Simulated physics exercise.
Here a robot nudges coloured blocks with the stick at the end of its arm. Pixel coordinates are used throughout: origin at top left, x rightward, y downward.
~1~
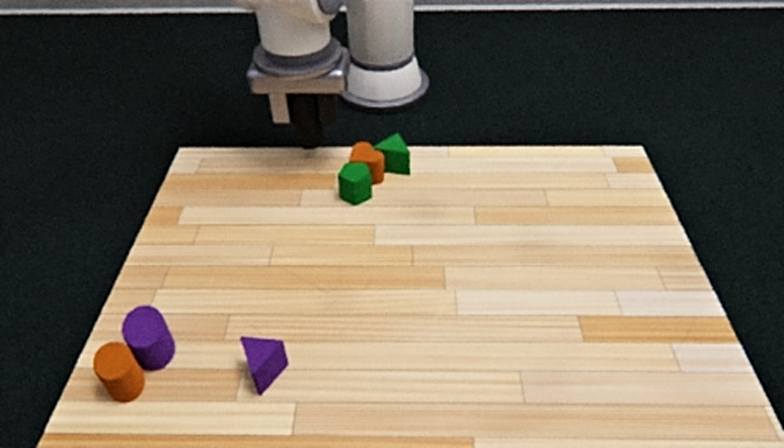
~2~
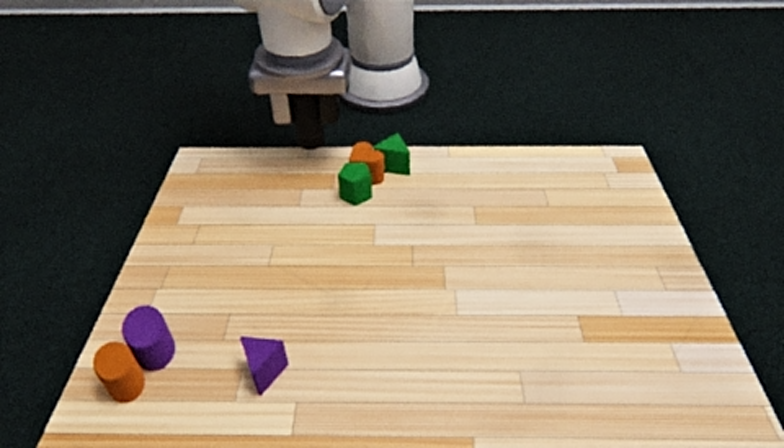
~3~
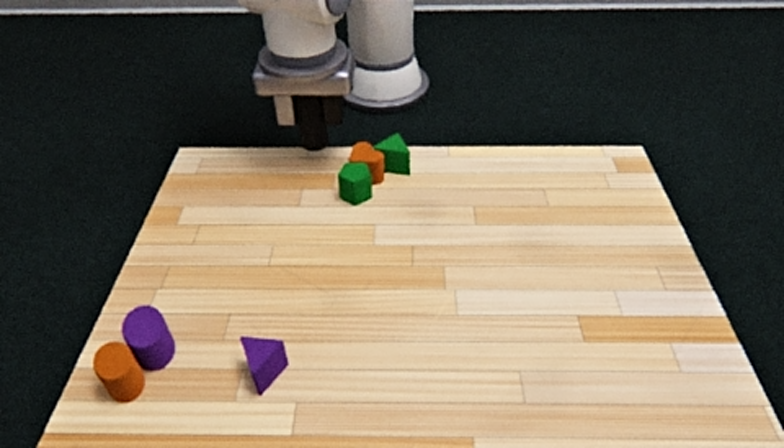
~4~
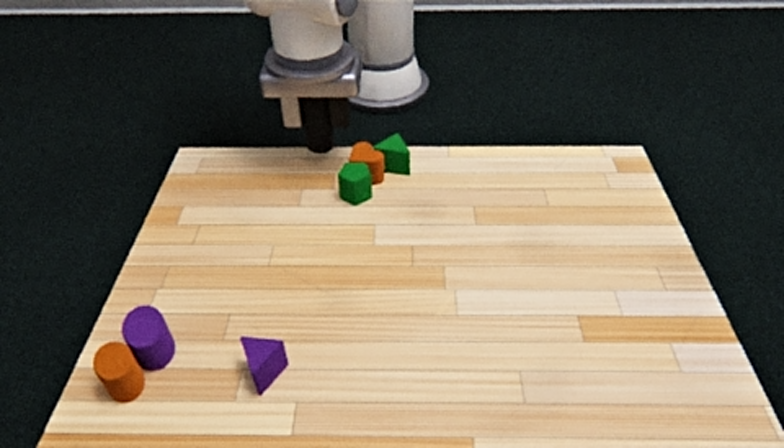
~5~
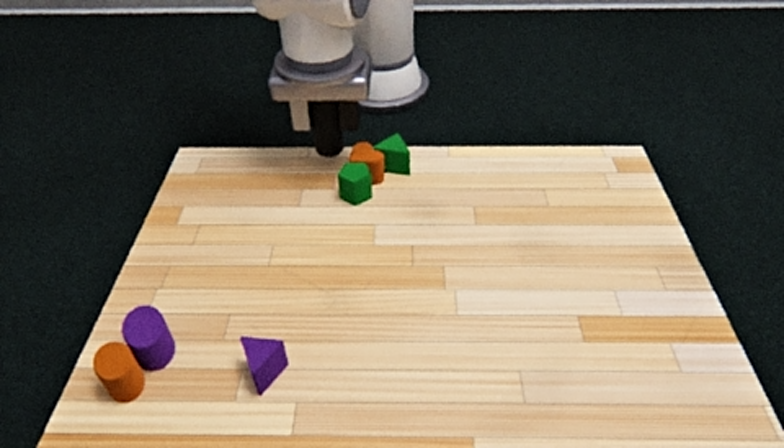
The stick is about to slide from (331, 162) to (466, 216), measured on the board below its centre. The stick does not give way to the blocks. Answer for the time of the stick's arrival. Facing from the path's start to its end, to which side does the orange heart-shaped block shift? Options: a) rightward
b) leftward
The one that fits is a, rightward.
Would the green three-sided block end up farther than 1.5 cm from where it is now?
The answer is yes.
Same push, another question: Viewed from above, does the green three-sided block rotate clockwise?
In short: No.
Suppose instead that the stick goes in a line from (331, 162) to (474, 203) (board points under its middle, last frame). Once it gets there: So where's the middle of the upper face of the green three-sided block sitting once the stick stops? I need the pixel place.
Roughly at (421, 146).
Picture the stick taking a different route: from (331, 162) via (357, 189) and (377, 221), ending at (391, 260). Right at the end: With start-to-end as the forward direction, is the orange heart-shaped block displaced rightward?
No, that is not what happens.
What follows on the original path. One third of the way, stick (372, 167); green five-sided block (357, 175), turned 30° clockwise; orange heart-shaped block (393, 167), turned 30° clockwise; green three-sided block (407, 147), turned 75° anticlockwise.
Two thirds of the way, stick (417, 184); green five-sided block (357, 175), turned 30° clockwise; orange heart-shaped block (436, 189), turned 60° clockwise; green three-sided block (408, 147), turned 85° anticlockwise.
At the end, stick (467, 202); green five-sided block (357, 175), turned 30° clockwise; orange heart-shaped block (473, 213), turned 95° clockwise; green three-sided block (408, 147), turned 85° anticlockwise.
